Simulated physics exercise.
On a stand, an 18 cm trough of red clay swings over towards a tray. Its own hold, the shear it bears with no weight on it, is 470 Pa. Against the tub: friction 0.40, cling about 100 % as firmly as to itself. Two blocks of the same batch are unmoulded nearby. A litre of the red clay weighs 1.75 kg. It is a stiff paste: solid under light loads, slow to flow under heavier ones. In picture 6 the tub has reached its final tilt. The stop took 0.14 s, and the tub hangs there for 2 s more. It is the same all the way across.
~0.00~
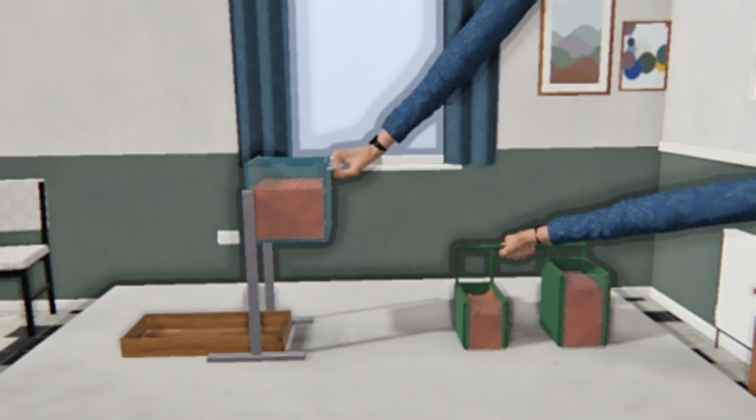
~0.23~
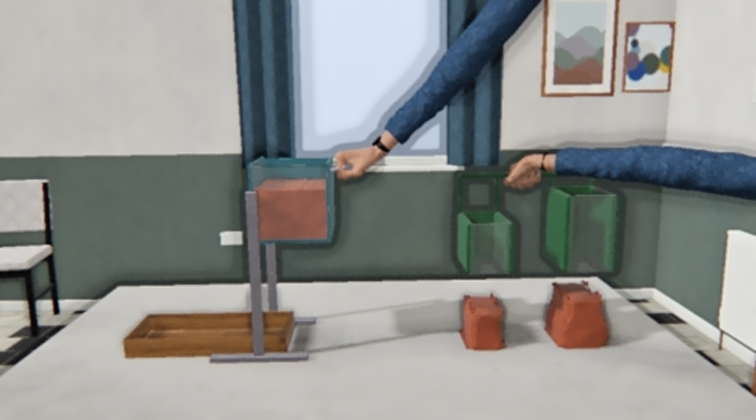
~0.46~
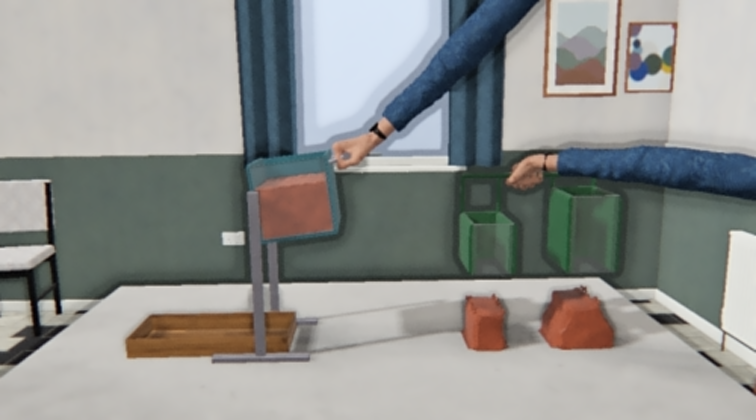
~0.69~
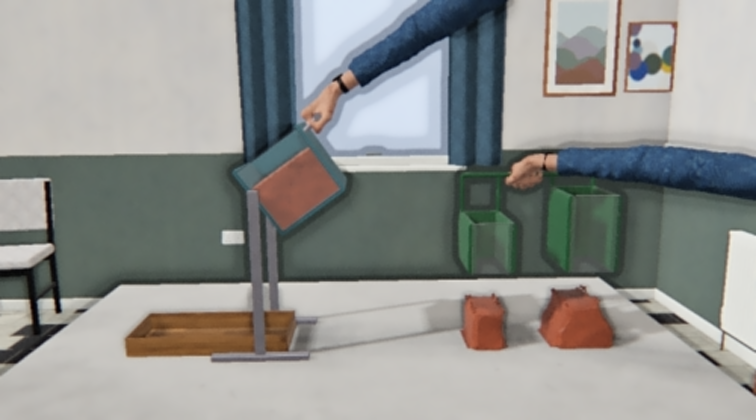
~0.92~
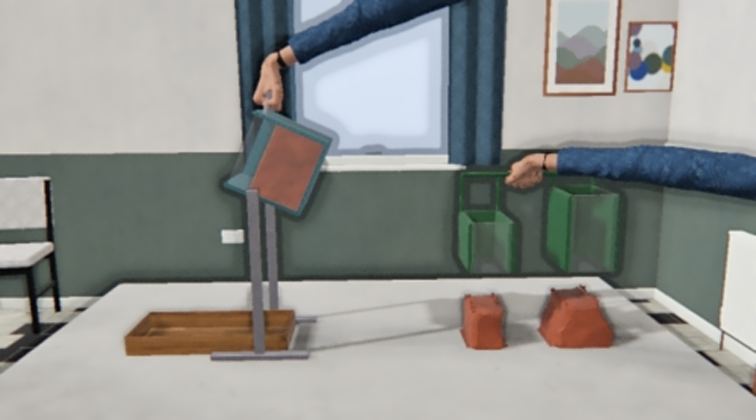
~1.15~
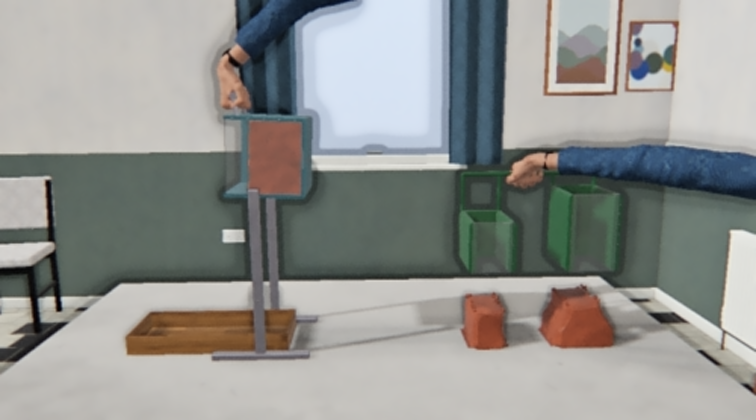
In this clip, one hand lifts green moulds off two red clay blocks, and the larger block slumps slightly, while another hand tilts a clear tub of red clay leftward onto its side above a wooden tray.
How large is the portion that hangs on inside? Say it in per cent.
Expect roughly 100 %.
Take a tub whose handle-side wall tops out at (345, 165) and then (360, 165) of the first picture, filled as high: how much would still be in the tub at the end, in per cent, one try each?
In turn about 70 %, 50 %.
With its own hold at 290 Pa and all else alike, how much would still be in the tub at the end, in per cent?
Then about 70 %.
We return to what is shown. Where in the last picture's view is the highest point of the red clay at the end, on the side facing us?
Around (296, 123).
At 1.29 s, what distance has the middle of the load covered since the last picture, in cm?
Roughly 0 cm.
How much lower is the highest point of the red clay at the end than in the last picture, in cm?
Some 0 cm.
After 1.29 s, the tub is at 88 degrees and holds 100 %.
After 1.46 s, the tub is at 88 degrees and holds 100 %.
After 1.63 s, the tub is at 88 degrees and holds 100 %.
After 1.80 s, the tub is at 88 degrees and holds 100 %.
After 3.15 s, at the end, the tub is at 88 degrees and holds 100 %.
